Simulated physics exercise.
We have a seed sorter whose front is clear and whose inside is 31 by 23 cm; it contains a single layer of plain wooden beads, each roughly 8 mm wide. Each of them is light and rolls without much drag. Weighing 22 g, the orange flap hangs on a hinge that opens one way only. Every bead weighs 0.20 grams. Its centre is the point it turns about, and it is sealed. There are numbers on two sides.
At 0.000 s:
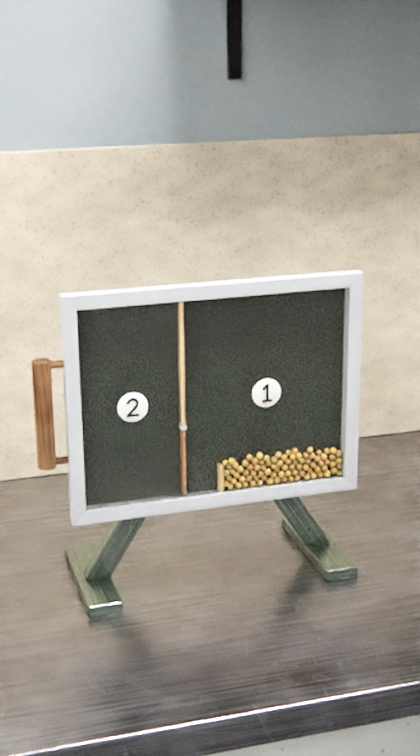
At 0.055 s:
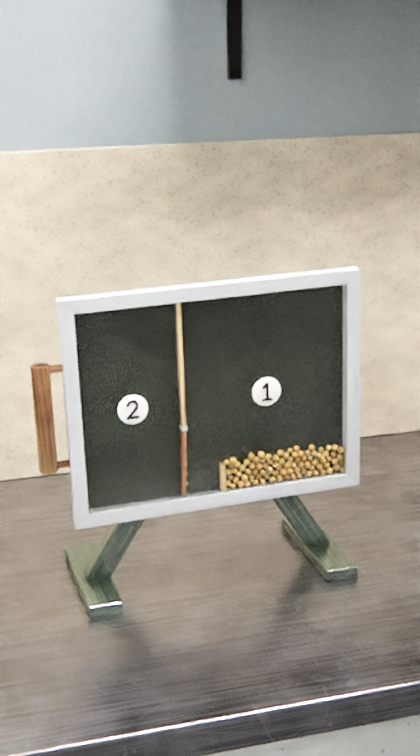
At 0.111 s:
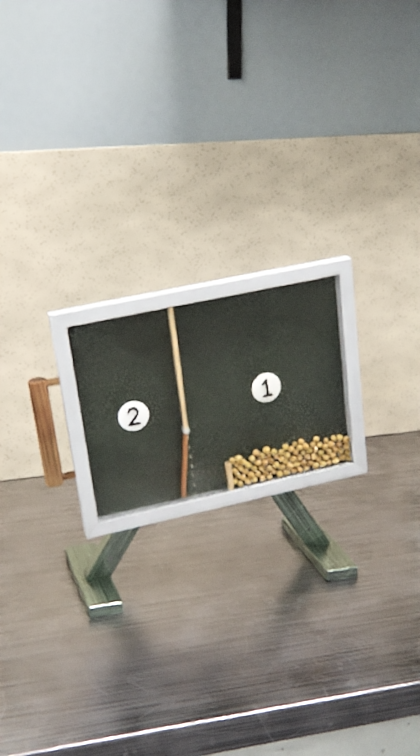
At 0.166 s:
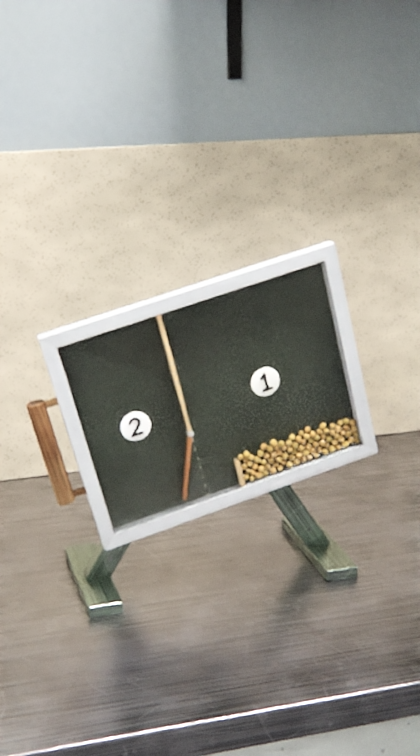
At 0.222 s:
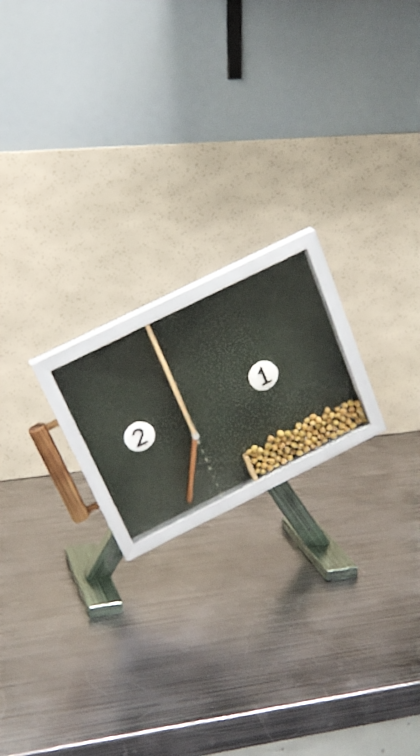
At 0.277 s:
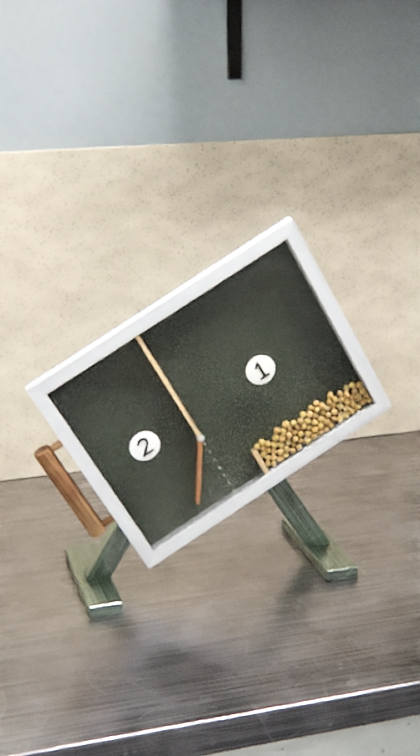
A framed board holding small wooden beads turns steadily anticlockwise as its orange flap swings.
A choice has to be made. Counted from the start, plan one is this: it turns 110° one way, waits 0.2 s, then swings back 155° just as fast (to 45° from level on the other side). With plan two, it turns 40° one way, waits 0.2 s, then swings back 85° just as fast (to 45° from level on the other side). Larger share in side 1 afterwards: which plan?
Two.
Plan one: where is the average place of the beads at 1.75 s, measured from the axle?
The middle sits around 6 cm left of it and 8 cm below it.
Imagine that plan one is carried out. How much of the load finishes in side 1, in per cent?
I'd estimate close to 30 per cent.
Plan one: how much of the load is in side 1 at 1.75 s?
It comes to close to 35 percent.
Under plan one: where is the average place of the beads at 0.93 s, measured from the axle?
6 cm right, 5 cm below.
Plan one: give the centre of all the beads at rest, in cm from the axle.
Offset approx. 12 cm left, 2 cm below.
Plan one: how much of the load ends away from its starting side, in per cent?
70 %.
Plan one. At 0.93 s, it stands 110° anticlockwise; the beads' middle is 6 cm right of and 5 cm below the centre; no. 1, 55 %, no. 2, 45 %; orange flap open 57°.
After 1.75 s, it stands 32° anticlockwise; the beads' middle is 6 cm left of and 8 cm below the centre; no. 1, 35 %, no. 2, 65 %; orange flap open 40°.
After 2.37 s, it stands 45° clockwise; the beads' middle is 12 cm left of and 2 cm below the centre; no. 1, 30 %, no. 2, 70 %; orange flap open 16°.
At rest by 3.6 s, it stands 45° clockwise; no. 1, 30 %, no. 2, 70 %; orange flap open 16°.
Plan two would end with no. 1, 90 %, no. 2, 10 %.
